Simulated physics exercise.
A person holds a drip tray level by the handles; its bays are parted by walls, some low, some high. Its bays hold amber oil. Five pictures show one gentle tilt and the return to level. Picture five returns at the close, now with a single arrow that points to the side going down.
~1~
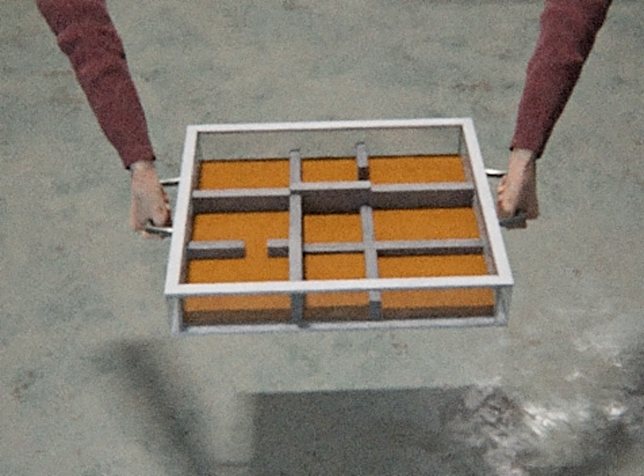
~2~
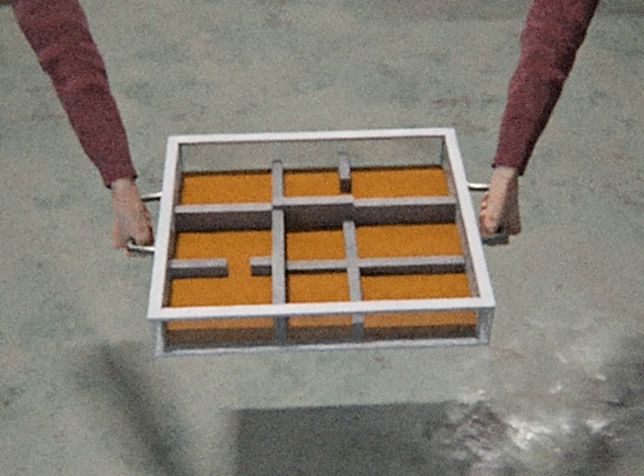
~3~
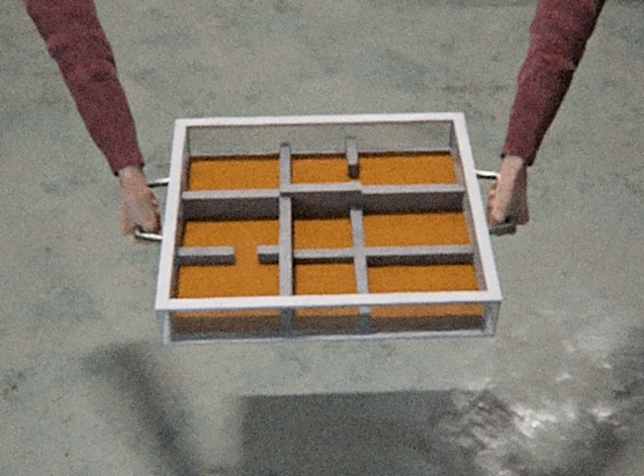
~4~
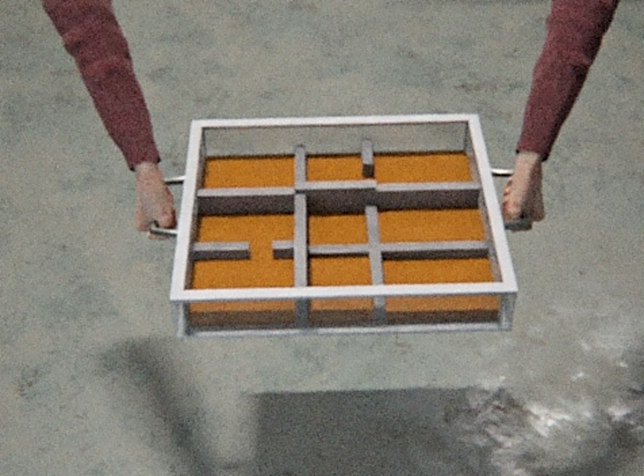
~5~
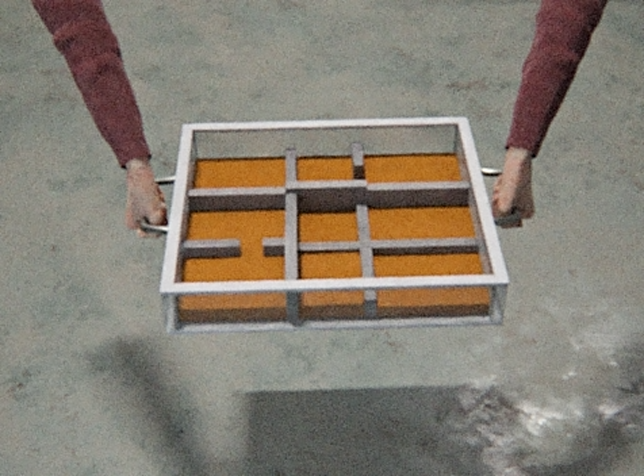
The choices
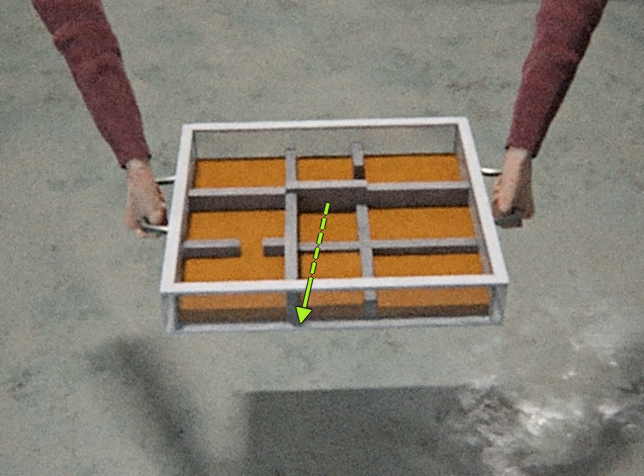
A shallow, clear-sided tray with a white rim shifts slightly in two hands above a mottled grey-green floor, seen from above and in front. Maroon sleeves reach in from the upper left and right, the hands gripping metal side handles, while grey walls divide the amber contents inside. The hands tilt the tray's near side gently down, then bring it back level, with small sideways shifts.
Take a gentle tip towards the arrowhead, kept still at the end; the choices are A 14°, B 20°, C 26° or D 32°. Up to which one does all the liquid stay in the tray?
Choose B.
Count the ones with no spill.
Two.
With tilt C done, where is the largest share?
The front left bay.
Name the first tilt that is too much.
Here it is tilt C.
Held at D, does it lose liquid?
Yes, that goes wrong.
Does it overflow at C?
Yes, it does.
The tray is level; deepest in the front middle bay, at (334, 277), shallowest in the back right.
Tipped about 3° down to the front; no wall is crossed.
Tipped about 6° down to the front; no wall is crossed.
Tipped about 3° down to the front; no wall is crossed.
The tray is level; deepest in the front middle bay, at (330, 276), shallowest in the back right.
The arrow ends at (301, 317).
Choosing A, nothing spills; the front left bay holds the most.
Choosing B, nothing spills; the front left bay holds the most.
Choosing C, about 6 % goes over the rim.
Choosing D, about 25 % goes over the rim.
